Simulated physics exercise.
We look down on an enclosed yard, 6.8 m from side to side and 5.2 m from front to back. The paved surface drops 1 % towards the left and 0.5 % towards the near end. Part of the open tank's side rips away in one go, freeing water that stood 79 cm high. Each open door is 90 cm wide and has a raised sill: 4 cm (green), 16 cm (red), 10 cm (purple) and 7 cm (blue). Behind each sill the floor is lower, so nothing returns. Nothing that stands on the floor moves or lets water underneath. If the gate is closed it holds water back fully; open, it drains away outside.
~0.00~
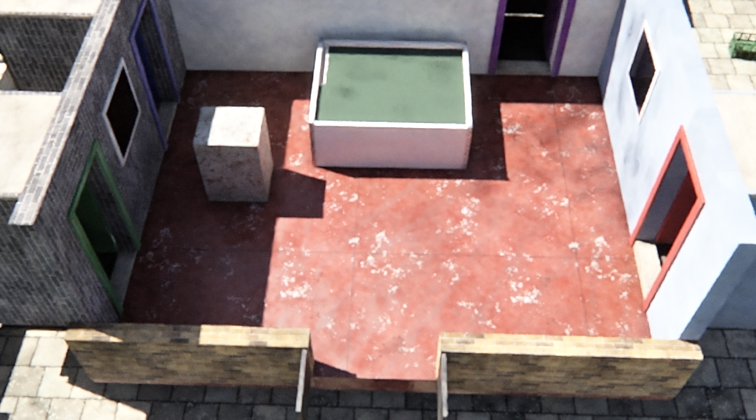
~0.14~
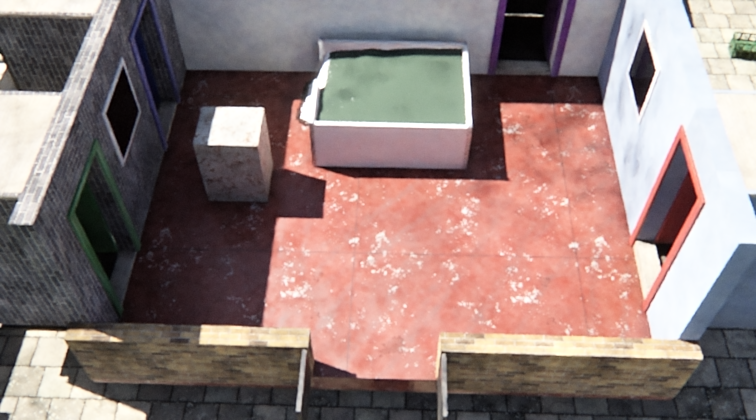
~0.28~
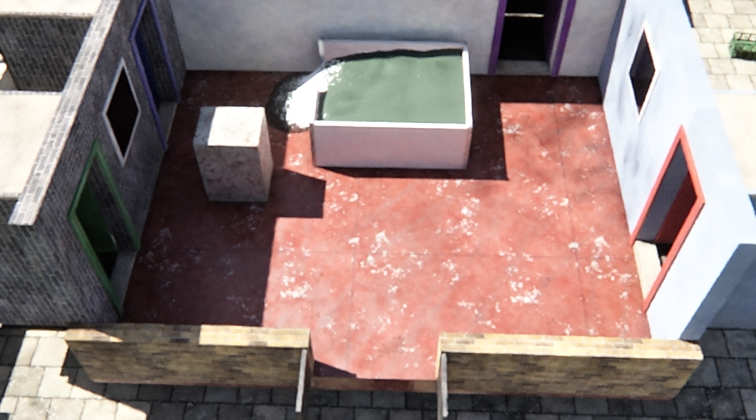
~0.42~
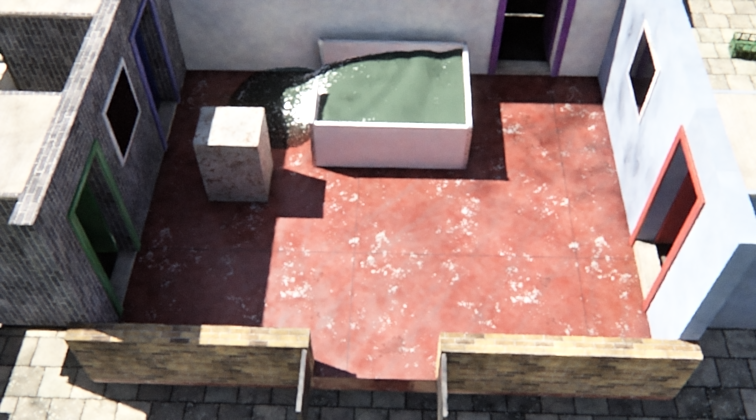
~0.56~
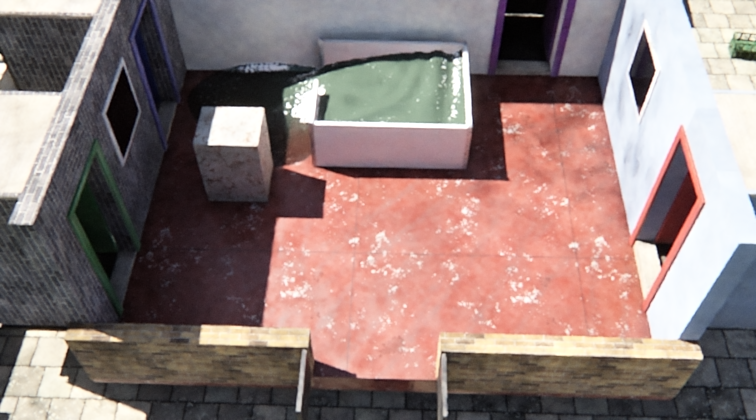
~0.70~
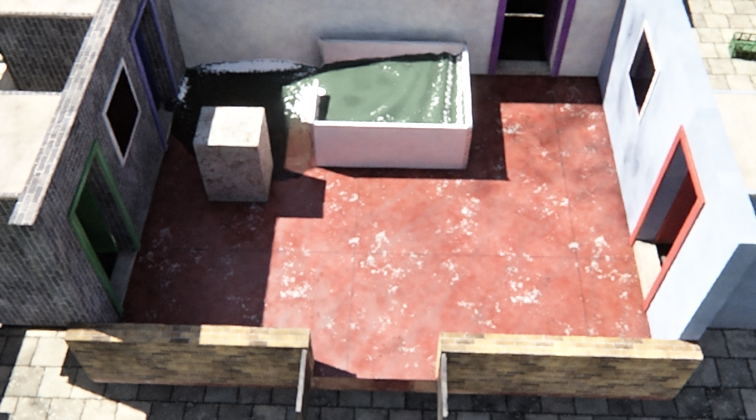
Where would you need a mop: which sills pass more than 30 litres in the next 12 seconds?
Door by door: At the green door it exceeds the limit; at the red door it stays under the limit; at the purple door it does not reach the limit; at the blue door it goes over the limit.
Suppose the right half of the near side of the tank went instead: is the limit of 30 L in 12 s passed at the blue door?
Then: Blue under.
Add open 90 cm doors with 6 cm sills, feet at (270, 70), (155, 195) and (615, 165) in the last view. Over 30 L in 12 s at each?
In that order: Above, over, not over.
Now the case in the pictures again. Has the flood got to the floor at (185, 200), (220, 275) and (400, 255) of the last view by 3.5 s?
In turn: Flooded, under water, dry.
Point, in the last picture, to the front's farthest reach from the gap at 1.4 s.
Around (146, 225).
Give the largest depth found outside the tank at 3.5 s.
Roughly 34 cm.
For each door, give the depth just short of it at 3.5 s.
In cm: Green 10, red 0, purple 2, blue 25.
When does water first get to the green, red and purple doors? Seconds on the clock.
Arrival: Green 1.8 s, red 6.5 s, purple 3.2 s.
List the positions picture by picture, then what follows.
In the first picture, still water, 79 cm deep, in the open tank at (391, 85).
In the second picture, water pours out at (323, 90) and has run 0.5 m, to a hidden place; typically 10 cm deep outside, 79 cm at the open tank's back.
In the third picture, the front is at (271, 114), 0.8 m from the gap at (323, 91); 0.8 m2 of floor is under water; 79 cm left at the back of the open tank.
In the fourth picture, the front is at (237, 97), 1.4 m from the gap at (323, 92); 1.8 m2 of floor is under water; 79 cm left at the back of the open tank.
In the fifth picture, the front is at (197, 91), 2.1 m from the gap at (323, 92); 3.2 m2 of floor is under water; 72 cm left at the back of the open tank.
In the sixth picture, water pours out at (323, 91) and has run 2.4 m, to (169, 103); typically 6 cm deep outside, 66 cm at the open tank's back.
After 1.4 s water covers 15 % of the floor and is deepest (61 cm) near (184, 83); green door not reached, red door not reached, purple door not reached, blue door 26 cm at the sill, 65 L in.
After 2.2 s water covers 20 % of the floor and is deepest (48 cm) near (182, 91); green door 4 cm at the sill, 0 L in, red door not reached, purple door not reached, blue door 31 cm at the sill, 197 L in.
After 3.5 s water covers 35 % of the floor and is deepest (34 cm) near (125, 353); green door 10 cm at the sill, 2 L in, red door not reached, purple door 2 cm at the sill, 0 L in, blue door 25 cm at the sill, 377 L in.
After 7.0 s water covers 80 % of the floor and is deepest (20 cm) near (111, 353); green door 9 cm at the sill, 43 L in, red door 6 cm at the sill, 0 L in, purple door 1 cm at the sill, 0 L in, blue door 17 cm at the sill, 668 L in.
After 12.0 s water covers 100 % of the floor and is deepest (12 cm) near (111, 353); green door 7 cm at the sill, 93 L in, red door 5 cm at the sill, 0 L in, purple door 6 cm at the sill, 0 L in, blue door 10 cm at the sill, 782 L in.
